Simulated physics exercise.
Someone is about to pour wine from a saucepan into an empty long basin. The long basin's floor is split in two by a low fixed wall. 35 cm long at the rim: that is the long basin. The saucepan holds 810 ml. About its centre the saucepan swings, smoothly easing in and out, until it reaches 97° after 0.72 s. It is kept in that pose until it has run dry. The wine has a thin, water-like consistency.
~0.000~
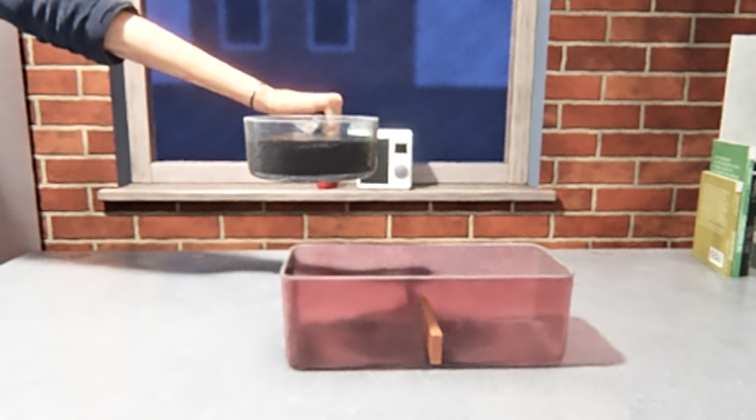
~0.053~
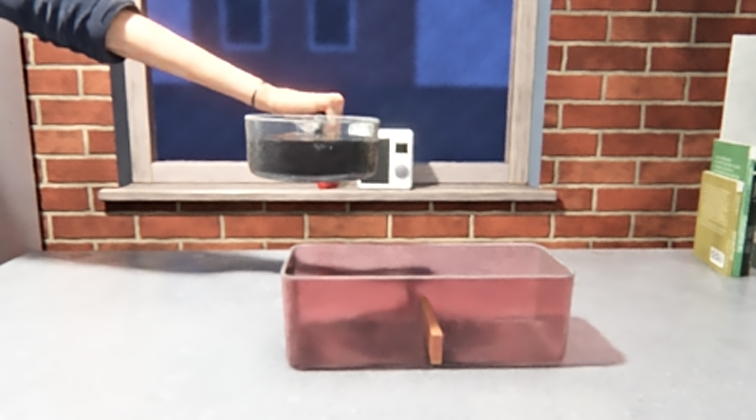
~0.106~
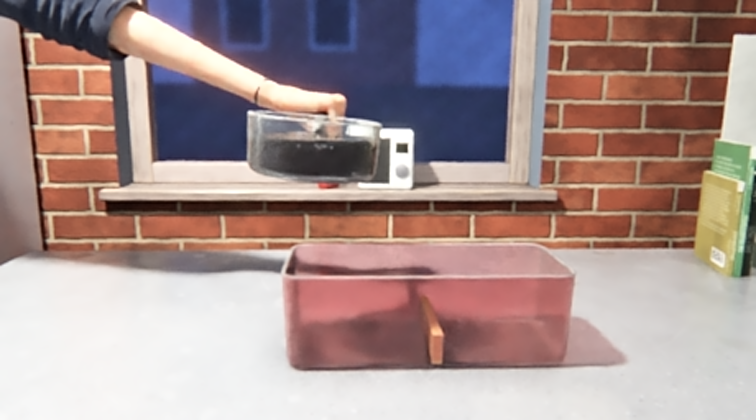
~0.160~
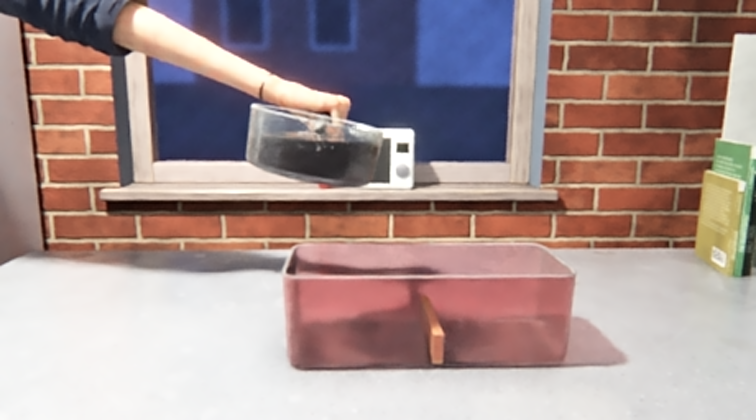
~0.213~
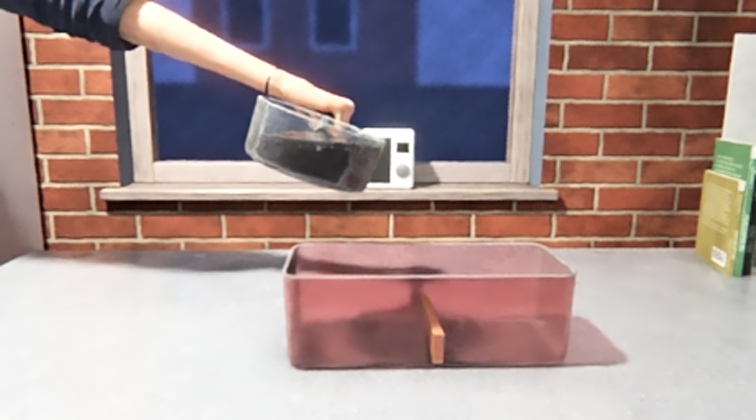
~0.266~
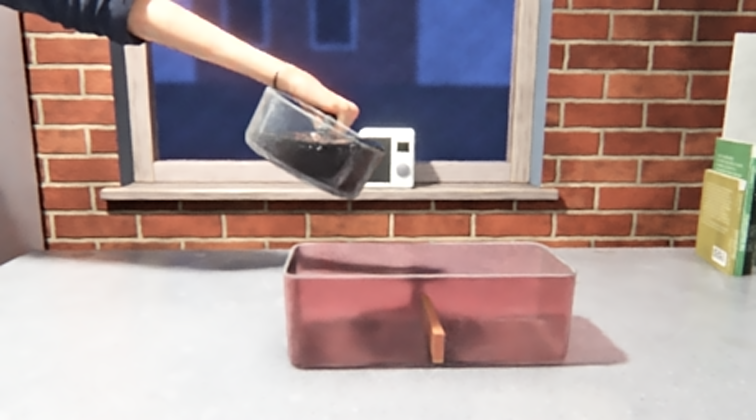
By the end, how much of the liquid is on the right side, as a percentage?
Around 29 percent.
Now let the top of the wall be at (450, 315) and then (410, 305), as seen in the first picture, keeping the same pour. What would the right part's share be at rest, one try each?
Respectively 10 and 55 %.
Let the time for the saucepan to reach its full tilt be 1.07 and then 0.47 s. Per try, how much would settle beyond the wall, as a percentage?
The first try gives around 40 percent, the second around 20 percent.
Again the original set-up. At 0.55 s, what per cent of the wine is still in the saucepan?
Roughly 30 per cent.
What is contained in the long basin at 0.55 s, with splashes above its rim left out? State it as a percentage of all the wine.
Some 26 per cent.
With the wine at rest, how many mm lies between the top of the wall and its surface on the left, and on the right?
Left about 16 mm, while the right is about 28 mm.
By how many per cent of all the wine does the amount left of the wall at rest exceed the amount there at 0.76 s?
That amounts to roughly 9 per cent of the whole.
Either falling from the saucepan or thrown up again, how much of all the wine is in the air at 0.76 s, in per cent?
7 in a hundred, give or take.
Then, 0.55 s in, the tilt is 85° and 29 per cent is still to pour, 17 is left of the wall and 10 right of it.
Then, 0.76 s in, the tilt is 97° and 8 per cent is still to pour, 58 is left of the wall and 26 right of it.
Then, 0.98 s in, the tilt is 97° and 1 per cent is still to pour, 63 is left of the wall and 28 right of it.
Then, 1.22 s in, the tilt is 97° and 0 per cent is still to pour, 66 is left of the wall and 29 right of it.
Finally, 67 per cent lies left of the wall, 29 right of it and 4 outside.
